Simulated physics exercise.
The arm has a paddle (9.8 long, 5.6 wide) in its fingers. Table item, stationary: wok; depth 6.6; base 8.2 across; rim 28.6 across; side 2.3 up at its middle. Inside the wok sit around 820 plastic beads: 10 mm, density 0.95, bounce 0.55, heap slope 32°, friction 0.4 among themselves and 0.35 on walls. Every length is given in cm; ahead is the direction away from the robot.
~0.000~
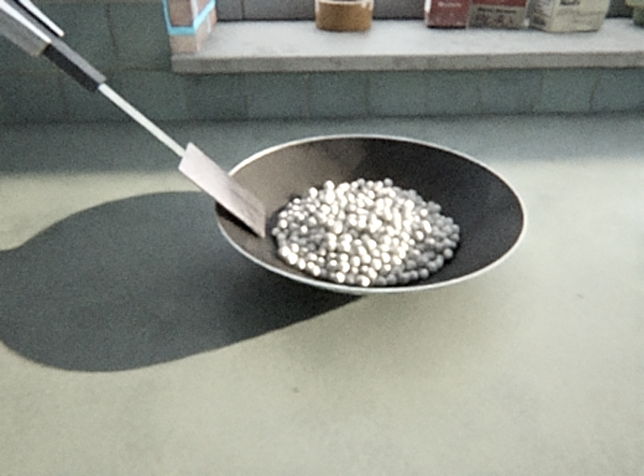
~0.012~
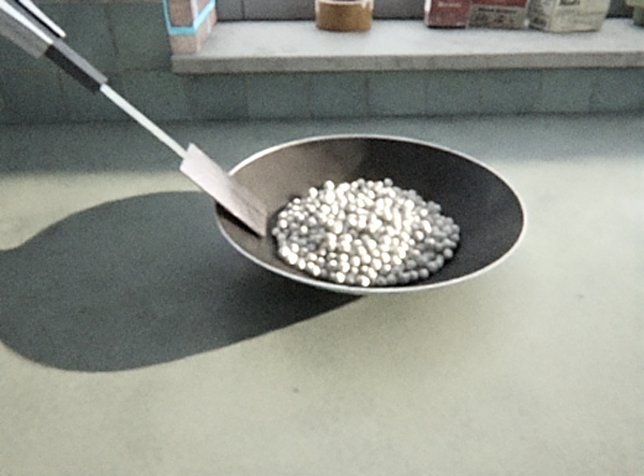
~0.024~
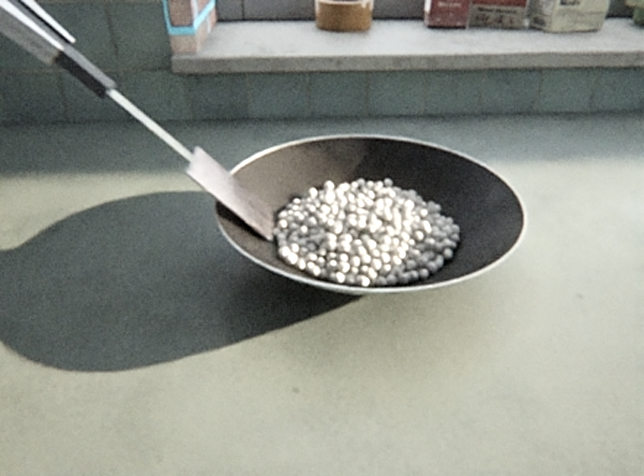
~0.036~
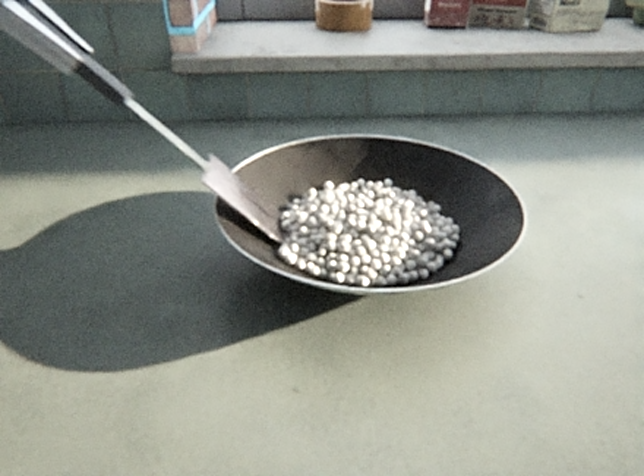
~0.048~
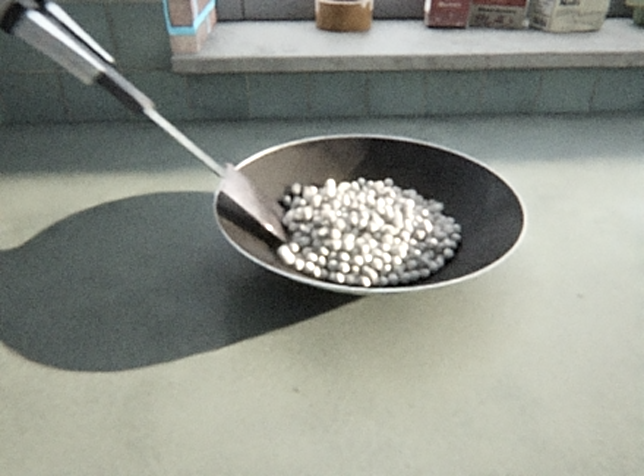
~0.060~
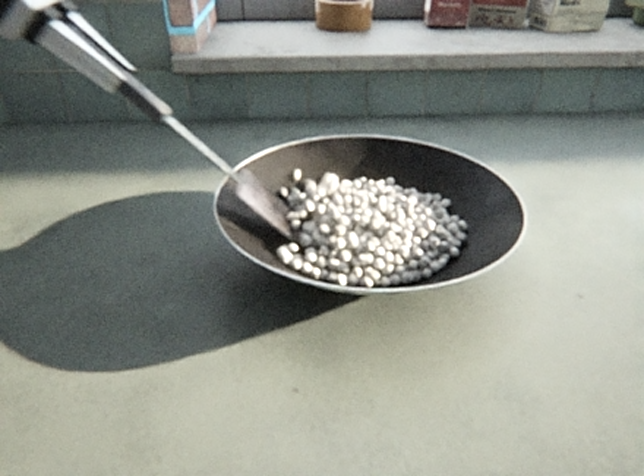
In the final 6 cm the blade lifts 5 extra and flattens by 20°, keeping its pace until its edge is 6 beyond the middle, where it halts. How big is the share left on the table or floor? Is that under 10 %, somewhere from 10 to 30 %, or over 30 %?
It is from 10 to 30 %.
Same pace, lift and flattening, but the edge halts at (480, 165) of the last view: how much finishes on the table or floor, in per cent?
Around 35 percent ends on the table or floor.
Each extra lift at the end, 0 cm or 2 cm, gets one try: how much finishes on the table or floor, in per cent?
Result, in order: Approx. 0 % and 5 %.
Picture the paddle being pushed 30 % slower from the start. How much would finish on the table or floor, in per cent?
It would be near 10 per cent.
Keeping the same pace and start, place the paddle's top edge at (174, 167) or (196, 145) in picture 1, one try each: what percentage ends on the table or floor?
Roughly 15% and 15%.
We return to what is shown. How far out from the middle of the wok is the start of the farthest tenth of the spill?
It comes out at close to 75 centimetres.
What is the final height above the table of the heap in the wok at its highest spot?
Top of the heap: Roughly 6.5 cm above the table top.
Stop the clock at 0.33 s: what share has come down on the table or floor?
Close to 5 per cent of the load.
After 0.09 s, sloping 47°, highest piece 8 above the table; 821 in the wok.
After 0.12 s, sloping 41°, highest piece 9 above the table; 820 in the wok, 1 on the blade or in flight.
After 0.33 s, sloping 27°, highest piece 16 above the table; 691 in the wok, 26 on the table or floor, 104 on the blade or in flight.
After 1.38 s, sloping 27°, highest piece 6 above the table; 691 in the wok, 130 on the table or floor.
In the end, 691 in the wok, 130 on the table or floor. That is 16 % on the table or floor.
